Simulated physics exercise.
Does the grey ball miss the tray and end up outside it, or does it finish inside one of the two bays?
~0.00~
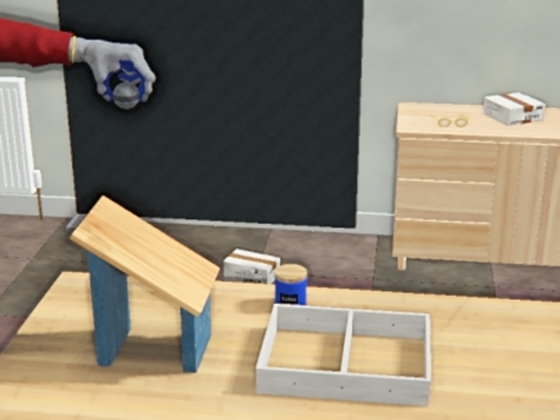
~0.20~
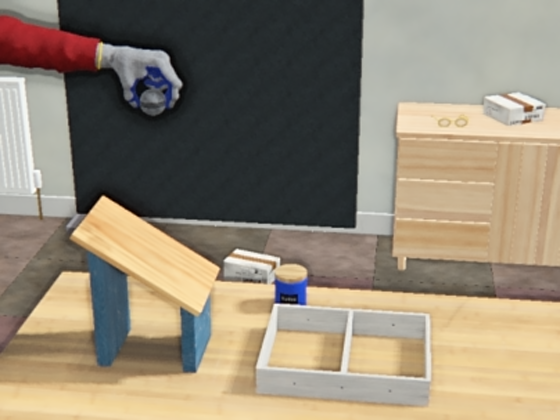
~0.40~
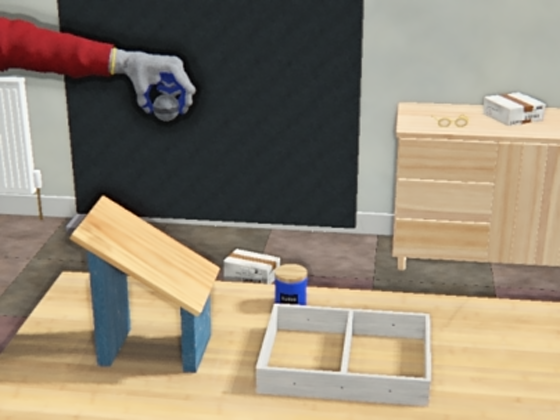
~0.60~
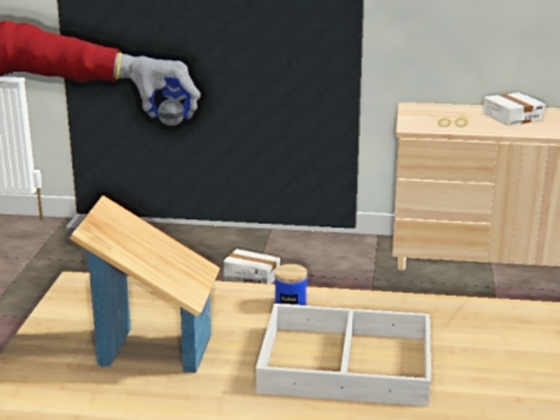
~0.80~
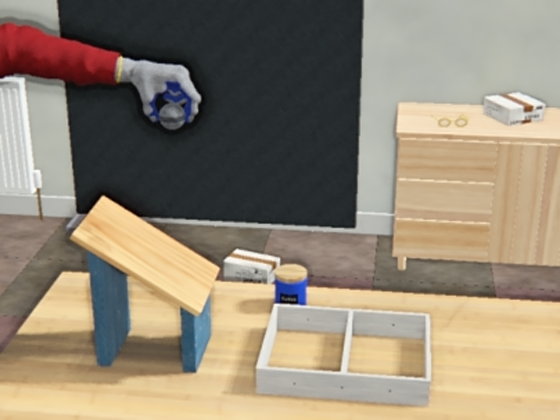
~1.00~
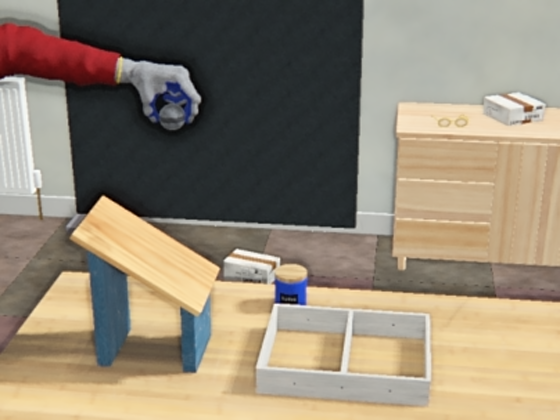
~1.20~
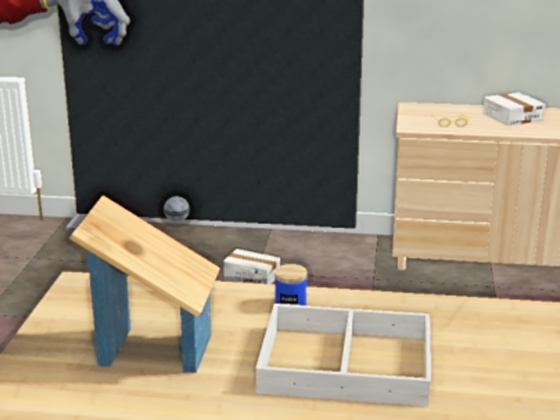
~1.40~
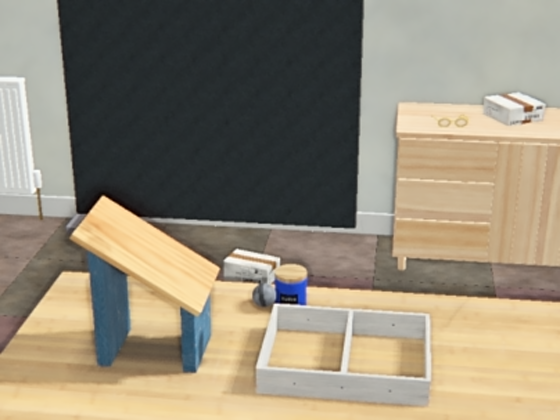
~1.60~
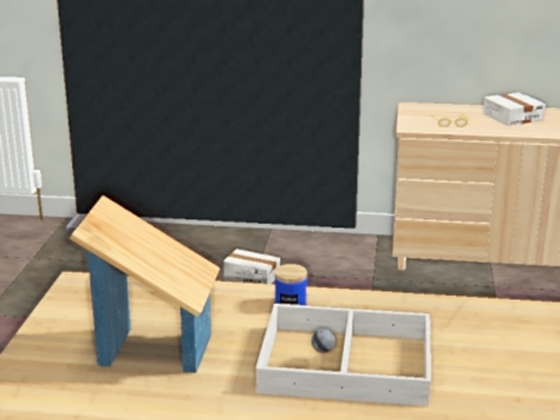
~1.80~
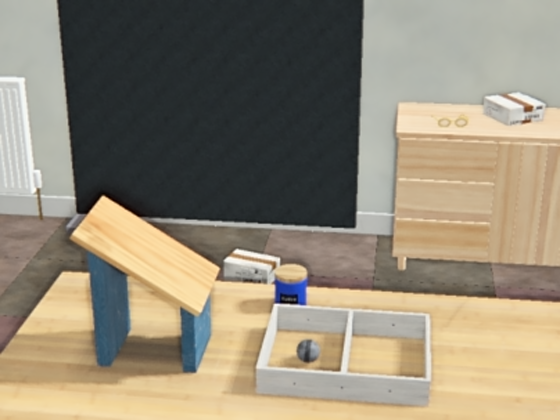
It finishes inside the tray, in the bay nearer to the slanted board.
